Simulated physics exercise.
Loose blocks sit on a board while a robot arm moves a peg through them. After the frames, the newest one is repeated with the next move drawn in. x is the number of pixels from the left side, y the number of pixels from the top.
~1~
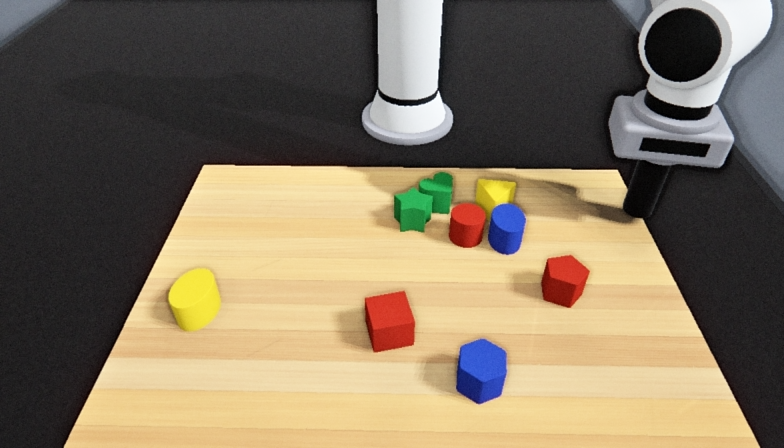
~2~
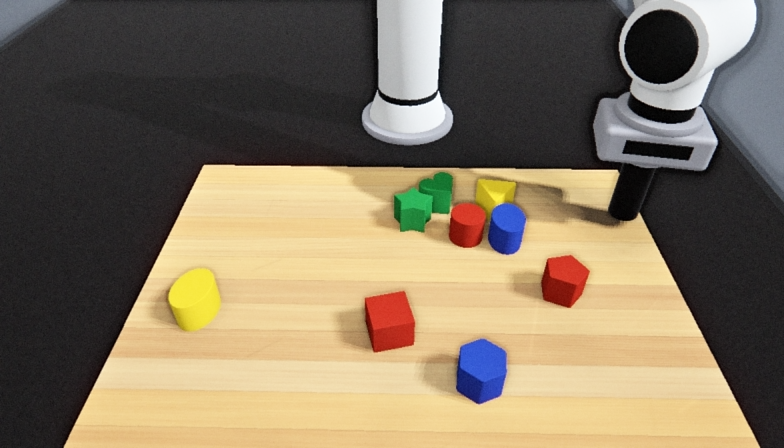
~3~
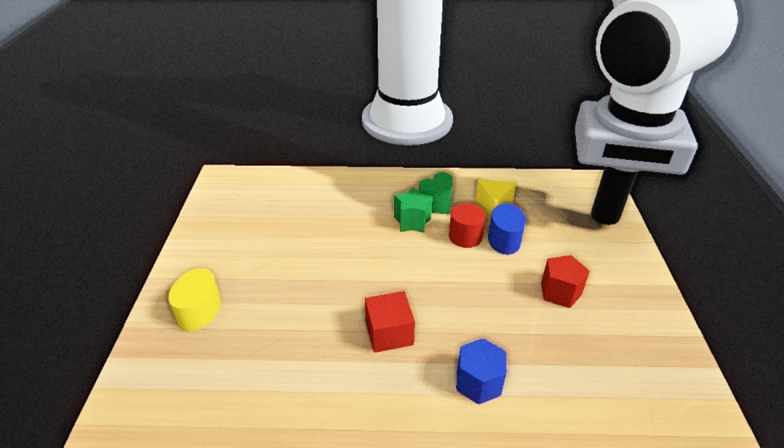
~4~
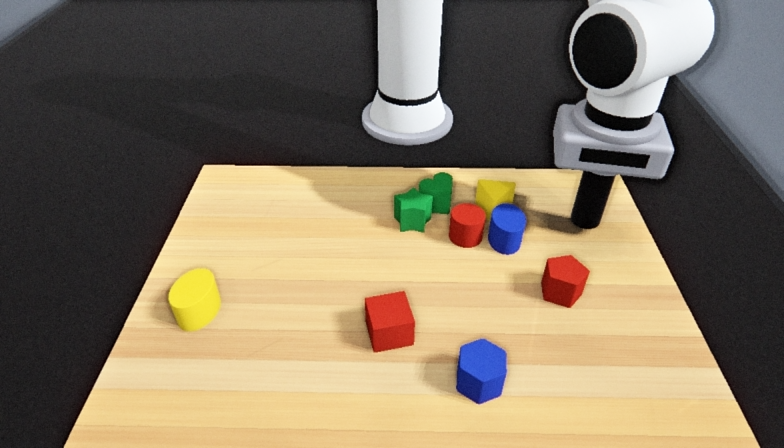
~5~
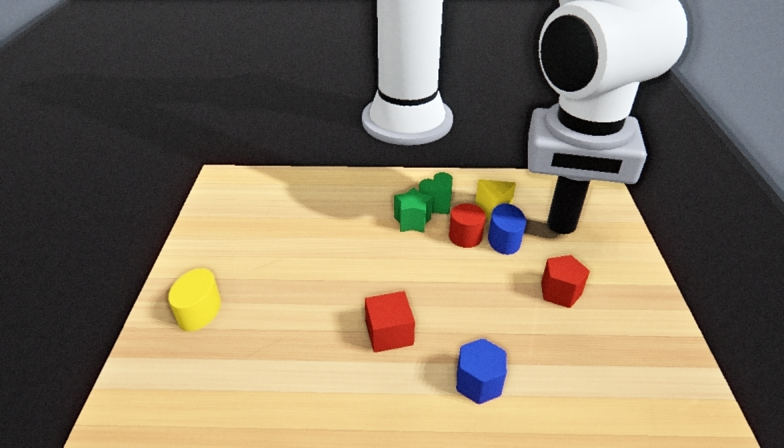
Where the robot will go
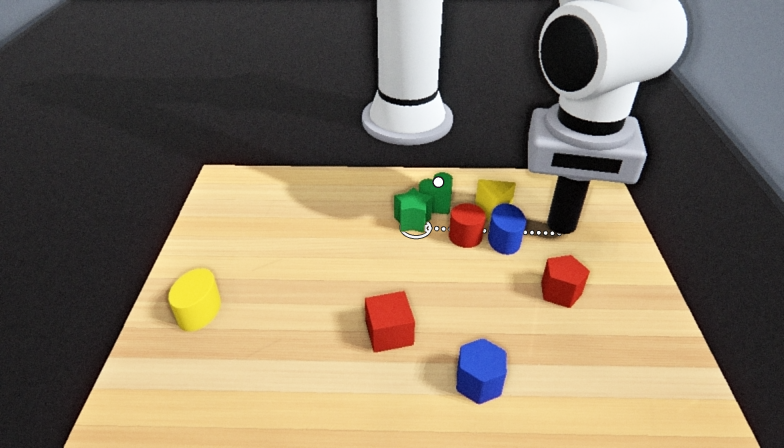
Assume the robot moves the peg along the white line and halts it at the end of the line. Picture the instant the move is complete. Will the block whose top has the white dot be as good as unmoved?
Yes
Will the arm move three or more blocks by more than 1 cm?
I believe so.
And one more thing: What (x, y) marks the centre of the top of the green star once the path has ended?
When the path ends, it will be at (392, 195).
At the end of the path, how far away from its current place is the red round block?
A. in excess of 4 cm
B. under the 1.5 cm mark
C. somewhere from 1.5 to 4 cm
A (in excess of 4 cm)
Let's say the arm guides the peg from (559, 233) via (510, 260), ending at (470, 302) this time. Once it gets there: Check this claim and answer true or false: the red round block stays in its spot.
The statement is false.
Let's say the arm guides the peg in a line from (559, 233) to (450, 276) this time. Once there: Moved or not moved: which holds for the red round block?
When the path is over, the red round block has left its spot.
Drawn move, straight from (559, 233) to (416, 228); the dot is on the green heart.
On the path given first. One third of the way, peg (511, 224); red round block (454, 215); blue oval (491, 221), turned 25° anticlockwise.
Two thirds of the way, peg (464, 222); red round block (432, 220); blue oval (473, 228), turned 75° anticlockwise.
At the end, peg (416, 220); green star (392, 195); green heart still; red round block (415, 225); blue oval (473, 228), turned 75° anticlockwise.
